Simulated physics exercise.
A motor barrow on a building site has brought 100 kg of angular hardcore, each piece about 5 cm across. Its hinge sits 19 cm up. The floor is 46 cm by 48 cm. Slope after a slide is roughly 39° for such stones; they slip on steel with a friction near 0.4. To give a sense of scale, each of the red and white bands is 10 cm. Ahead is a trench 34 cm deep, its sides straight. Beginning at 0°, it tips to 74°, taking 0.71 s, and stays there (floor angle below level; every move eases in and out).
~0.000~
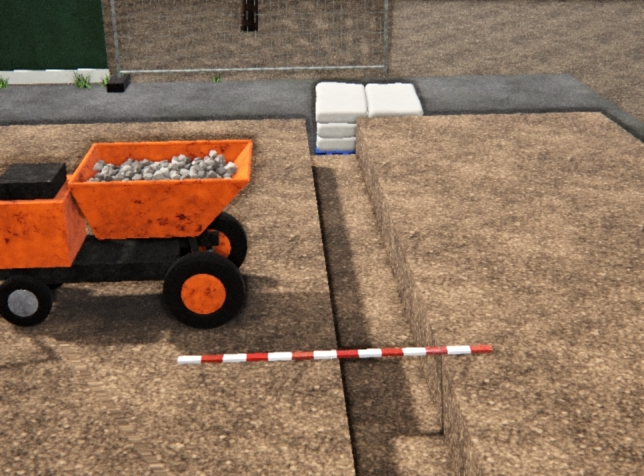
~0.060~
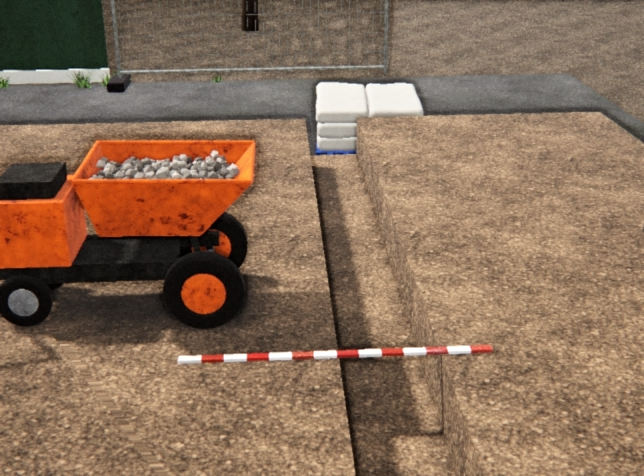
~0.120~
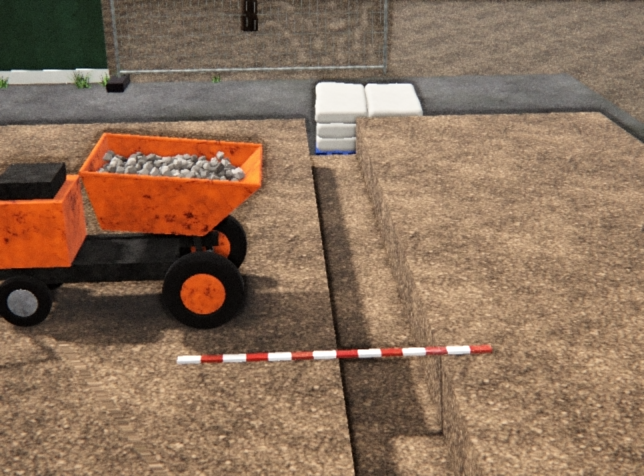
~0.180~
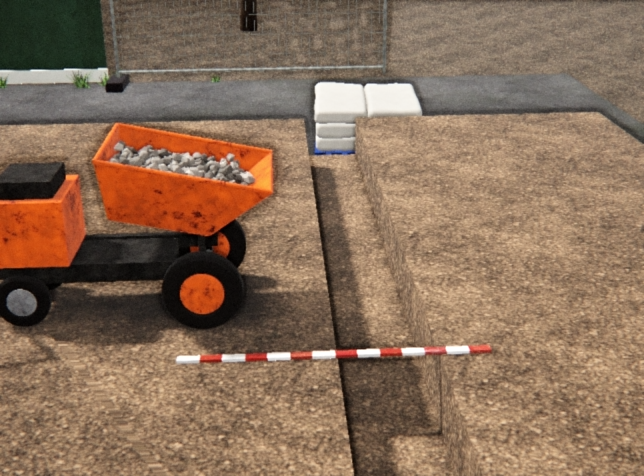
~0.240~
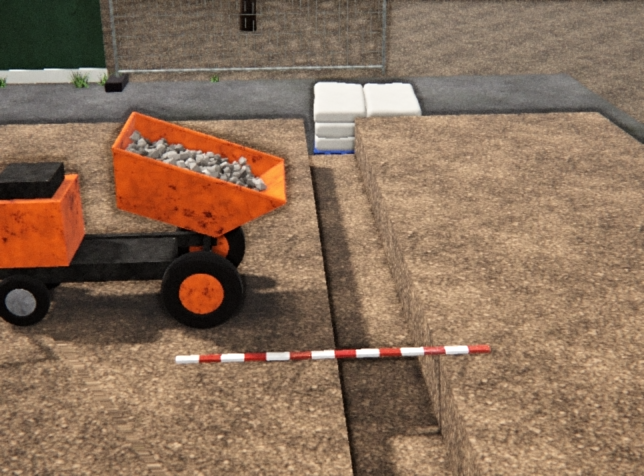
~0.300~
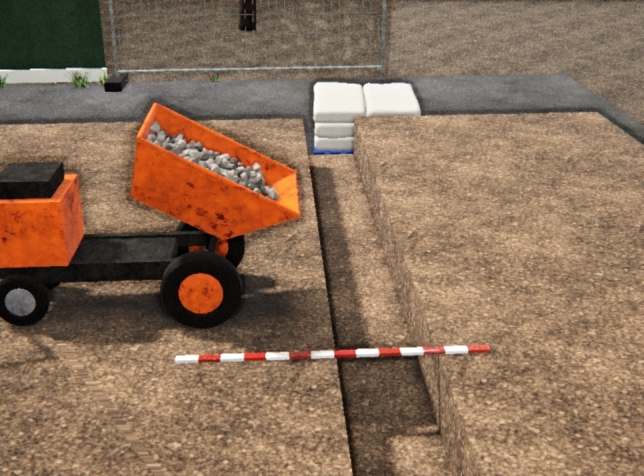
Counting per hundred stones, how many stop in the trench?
Some 100.
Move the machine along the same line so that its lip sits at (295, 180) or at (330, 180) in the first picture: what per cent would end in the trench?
The first start gives about 80 per cent, the second about 45.
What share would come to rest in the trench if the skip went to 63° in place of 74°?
About 70 per cent would end up in the trench.
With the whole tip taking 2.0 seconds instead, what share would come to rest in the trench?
100 per cent.
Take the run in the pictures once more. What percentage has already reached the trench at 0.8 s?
Around 40 per cent of it, at that instant.
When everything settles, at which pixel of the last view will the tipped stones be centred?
Roughly at (378, 341).
After 0.5 s the floor is at 62°; 100 % in the skip; the foremost stones are at (319, 249).
After 0.8 s the floor is at 74°; 59 % in the skip, 41 % in the trench; the foremost stones are at (414, 355).
After 1.2 s the floor is at 74°; 15 % in the skip, 85 % in the trench; the foremost stones are at (416, 351).
After 3.1 s the floor is at 74°; 0 % in the skip, 100 % in the trench; the foremost stones are at (413, 338).
